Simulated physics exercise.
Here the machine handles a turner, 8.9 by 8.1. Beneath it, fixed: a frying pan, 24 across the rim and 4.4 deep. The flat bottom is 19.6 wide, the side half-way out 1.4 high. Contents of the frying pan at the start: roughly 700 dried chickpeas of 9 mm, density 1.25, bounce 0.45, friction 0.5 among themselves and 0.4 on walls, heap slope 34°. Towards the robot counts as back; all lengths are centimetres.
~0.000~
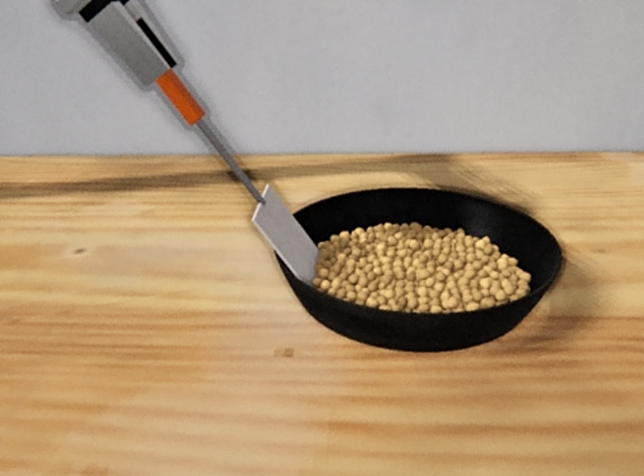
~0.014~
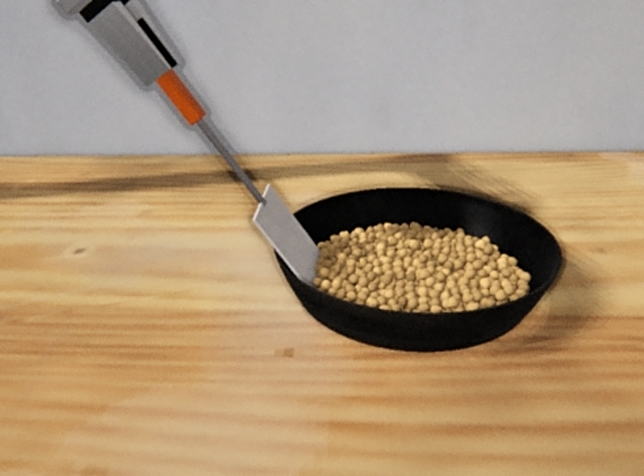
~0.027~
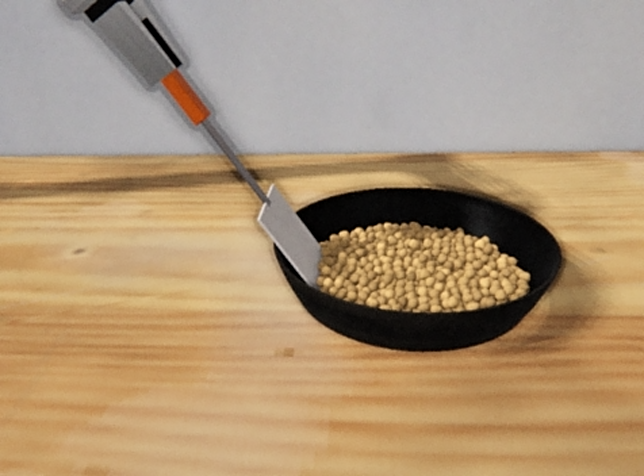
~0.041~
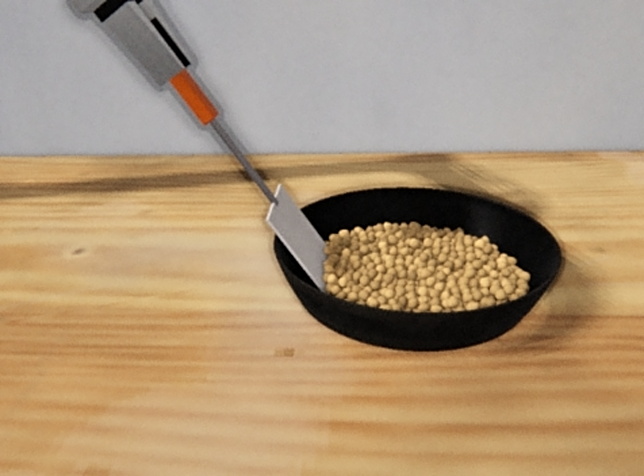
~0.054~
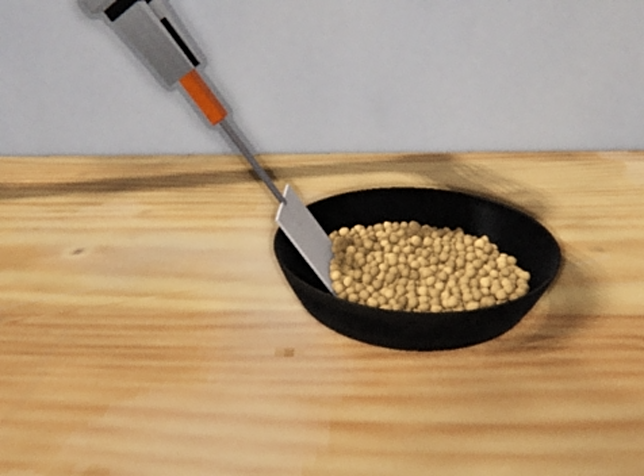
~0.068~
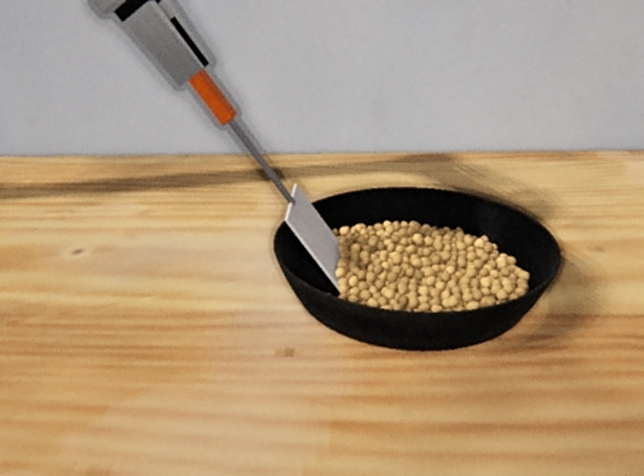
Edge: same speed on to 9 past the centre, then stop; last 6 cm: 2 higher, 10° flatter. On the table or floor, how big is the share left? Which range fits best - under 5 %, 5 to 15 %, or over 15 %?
The range that fits: 5 to 15 %.
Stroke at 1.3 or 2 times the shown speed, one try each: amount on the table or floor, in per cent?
Near 15 and near 20 percent respectively.
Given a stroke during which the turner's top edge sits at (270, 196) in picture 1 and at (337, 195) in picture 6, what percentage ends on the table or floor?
About 20 per cent.
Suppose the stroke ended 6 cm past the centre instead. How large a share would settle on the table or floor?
Result: Approx. 0 %.
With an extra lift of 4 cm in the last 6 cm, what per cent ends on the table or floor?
Close to 10 in a hundred.
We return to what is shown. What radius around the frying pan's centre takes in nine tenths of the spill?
About 20 cm from the centre.
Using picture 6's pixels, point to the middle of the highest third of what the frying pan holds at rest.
Approximately at pixel (513, 256).
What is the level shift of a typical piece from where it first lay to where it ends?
Near 3 cm, measured level.
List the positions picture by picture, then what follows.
In the first picture, turner top edge at (261, 201), sloping 57°; upper third of the load around (410, 266), from x 315 to 525, top at y 225; 696 in the frying pan.
In the second picture, turner top edge at (262, 201), sloping 57°; upper third of the load around (410, 266), from x 315 to 525, top at y 225.
In the third picture, turner top edge at (266, 201), sloping 57°; upper third of the load around (408, 265), from x 315 to 525, top at y 225.
In the fourth picture, turner top edge at (274, 201), sloping 57°; upper third of the load around (400, 264), from x 315 to 525, top at y 225.
In the fifth picture, turner top edge at (282, 201), sloping 57°; upper third of the load around (395, 262), from x 315 to 525, top at y 225.
In the sixth picture, turner top edge at (291, 201), sloping 57°; upper third of the load around (398, 261), from x 315 to 525, top at y 225; 696 in the frying pan.
After 0.17 s, sloping 57°, highest piece 4 above the table; 696 in the frying pan.
After 0.26 s, sloping 53°, highest piece 5 above the table; 696 in the frying pan.
After 0.51 s, sloping 47°, highest piece 5 above the table; 646 in the frying pan, 46 on the table or floor, 4 on the blade or in flight.
After 1.56 s, sloping 47°, highest piece 5 above the table; 646 in the frying pan, 50 on the table or floor.
At rest, 646 in the frying pan, 50 on the table or floor. That is 7 % on the table or floor.
